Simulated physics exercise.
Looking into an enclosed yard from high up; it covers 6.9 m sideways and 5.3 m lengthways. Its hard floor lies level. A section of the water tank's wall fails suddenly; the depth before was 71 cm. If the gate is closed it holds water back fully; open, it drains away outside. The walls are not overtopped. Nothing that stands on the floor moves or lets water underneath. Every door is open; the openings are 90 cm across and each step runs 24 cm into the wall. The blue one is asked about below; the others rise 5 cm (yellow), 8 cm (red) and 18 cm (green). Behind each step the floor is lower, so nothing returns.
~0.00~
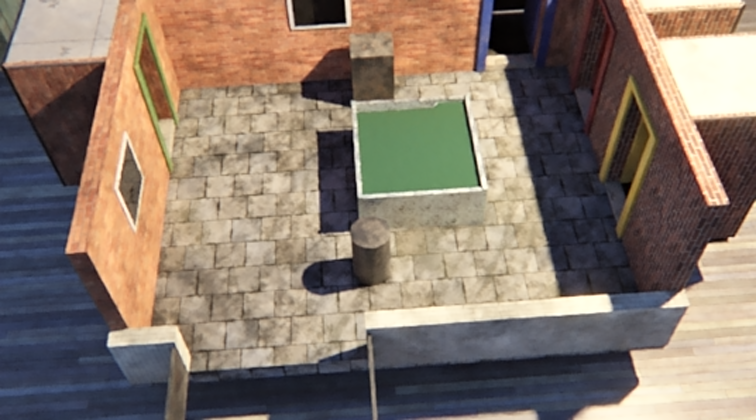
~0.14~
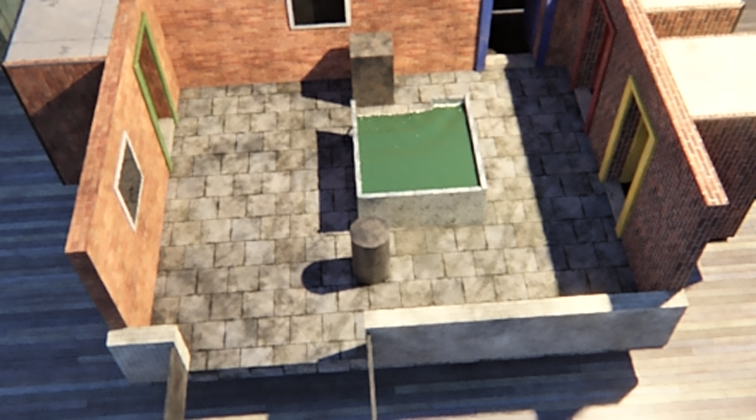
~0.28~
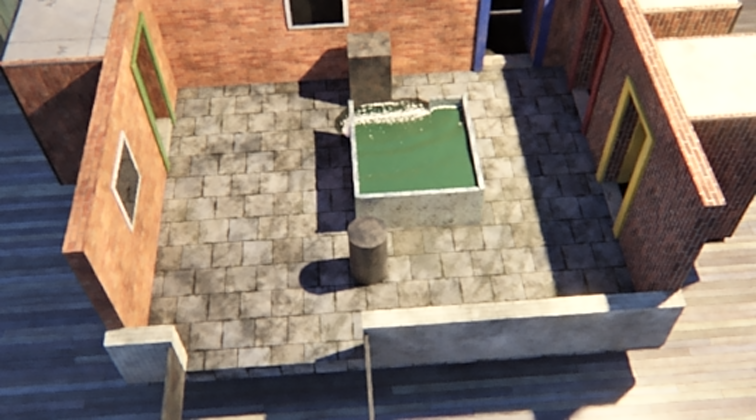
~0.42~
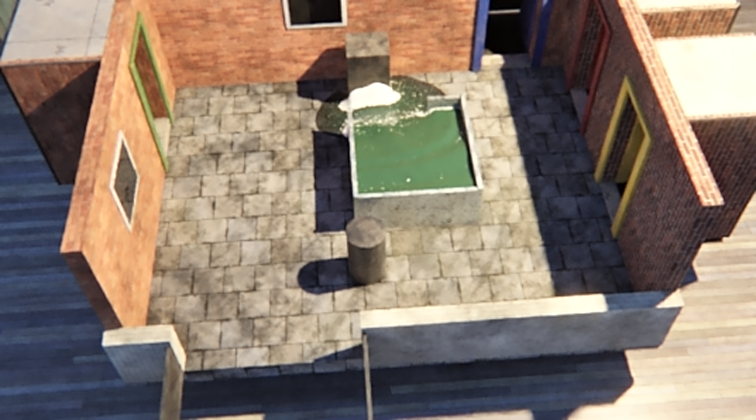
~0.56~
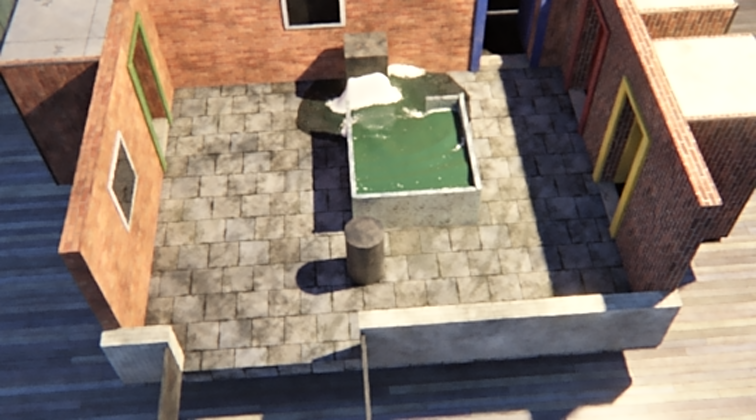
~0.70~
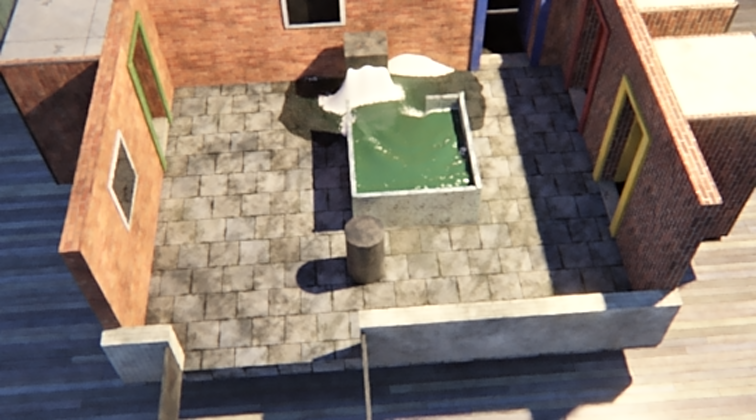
Brick-walled yard with a tank of green water, its far side giving way and white, foaming water spreading over the paving behind.
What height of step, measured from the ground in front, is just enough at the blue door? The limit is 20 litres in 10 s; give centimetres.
Some 10 cm above the ground.
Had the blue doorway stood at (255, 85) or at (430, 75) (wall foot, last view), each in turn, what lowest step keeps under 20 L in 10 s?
Roughly 11.0 and 31 cm.
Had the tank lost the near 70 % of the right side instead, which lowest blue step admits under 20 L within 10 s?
Then roughly 13.5 cm.
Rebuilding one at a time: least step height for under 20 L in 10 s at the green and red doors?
Roughly 14.5 cm at green and 18 cm at red.
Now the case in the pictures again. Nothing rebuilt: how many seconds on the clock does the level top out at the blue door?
Around 3.6 s.
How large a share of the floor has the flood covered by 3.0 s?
Near 40 per cent is wet.
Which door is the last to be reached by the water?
It is the yellow one.
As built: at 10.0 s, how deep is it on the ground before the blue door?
About 7.5 cm.
After 1.4 s water covers 20 % of the floor, deepest (51 cm) near (371, 115); 12 cm at the blue door, 0 litres in over its 12 cm step.
After 3.0 s water covers 40 % of the floor, deepest (28 cm) near (171, 112); 11 cm at the blue door, 2 litres in over its 12 cm step.
After 10.0 s water covers 95 % of the floor, deepest (8 cm) near (211, 296); 7 cm at the blue door, 12 litres in over its 12 cm step.
At the blue door as built, the water arrived by 1.1 s and peaked near 14 cm at 3.6 s.
Run again over the same 10 s with other heights there, 28 litres in over 9 cm, 10 litres over 12.5 cm. The limit of 20 litres is kept from about 10 cm up.
